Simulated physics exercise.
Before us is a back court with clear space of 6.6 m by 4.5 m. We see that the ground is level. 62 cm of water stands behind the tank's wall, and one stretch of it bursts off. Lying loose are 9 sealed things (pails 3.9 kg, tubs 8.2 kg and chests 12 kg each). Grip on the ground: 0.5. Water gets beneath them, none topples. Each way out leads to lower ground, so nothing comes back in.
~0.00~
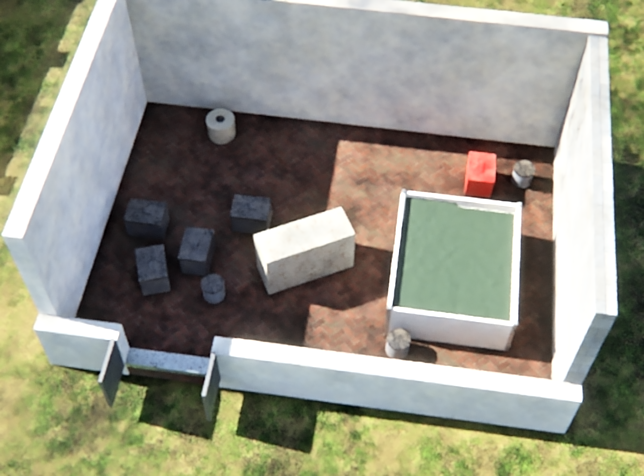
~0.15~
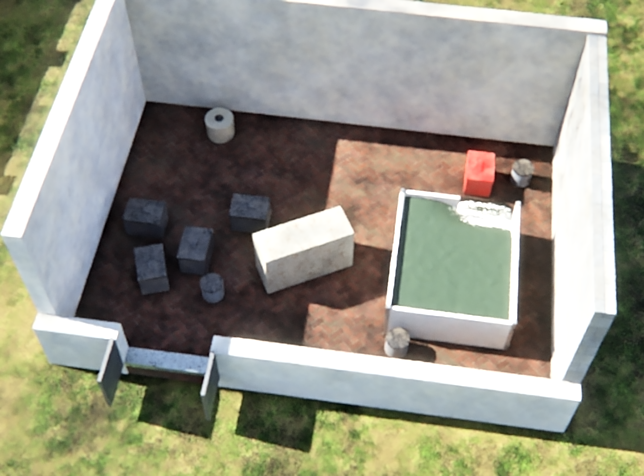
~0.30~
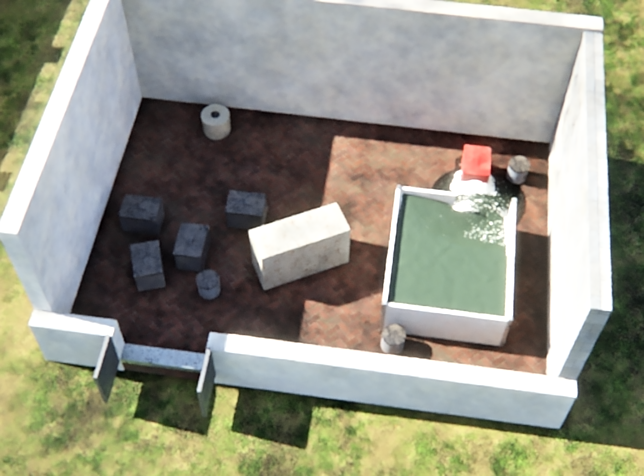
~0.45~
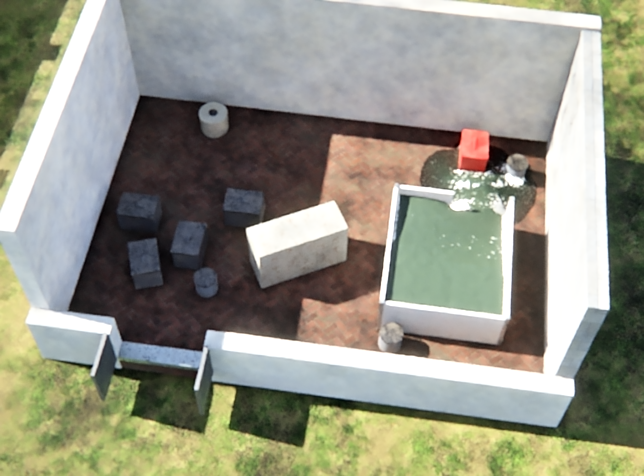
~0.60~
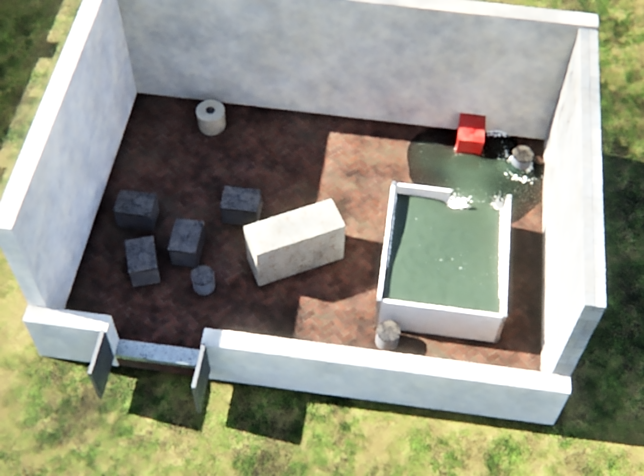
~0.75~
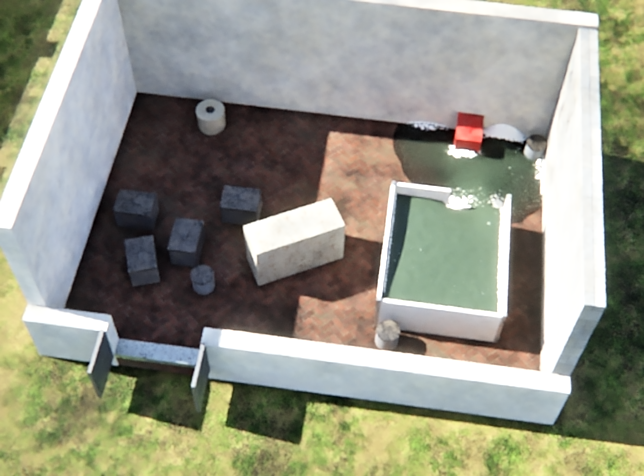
The clip shows a walled yard with dark blocks, a pale box and a tank of green water; water pours from the tank's far side, spreads over the ground, and shifts a red box and a small grey cylinder slightly.
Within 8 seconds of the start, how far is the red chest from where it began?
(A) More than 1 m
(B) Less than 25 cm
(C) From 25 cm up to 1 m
A, more than 1 m.
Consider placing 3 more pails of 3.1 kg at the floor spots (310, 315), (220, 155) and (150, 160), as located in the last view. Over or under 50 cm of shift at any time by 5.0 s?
Within it, beyond it, beyond it.
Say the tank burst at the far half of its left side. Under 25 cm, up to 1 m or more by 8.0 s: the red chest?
Note: Red chest unmoved.
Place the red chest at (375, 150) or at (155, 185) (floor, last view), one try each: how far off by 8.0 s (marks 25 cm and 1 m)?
Run one, it gets swept far; run two, it gets swept far.
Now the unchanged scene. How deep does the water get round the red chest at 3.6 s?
About 3 cm.
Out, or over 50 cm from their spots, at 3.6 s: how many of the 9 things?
The number by then is 2.
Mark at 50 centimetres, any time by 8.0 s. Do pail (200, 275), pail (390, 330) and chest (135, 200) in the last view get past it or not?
Item by item, they came out below the mark, above the mark and above the mark.
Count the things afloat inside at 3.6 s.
Just then, the number is 1.
After 1.6 s the red chest is near (459, 118), 0.7 m from its start, afloat; 0 of 9 are out; 2 afloat.
After 3.6 s the red chest is near (223, 146), 3.8 m from its start, aground; 0 of 9 are out; 1 afloat.
After 5.6 s the red chest is near (131, 162), 5.1 m from its start, afloat; 0 of 9 are out; 4 afloat.
After 8.0 s the red chest is near (91, 272), 5.8 m from its start, afloat; 0 of 9 are out; 8 afloat.
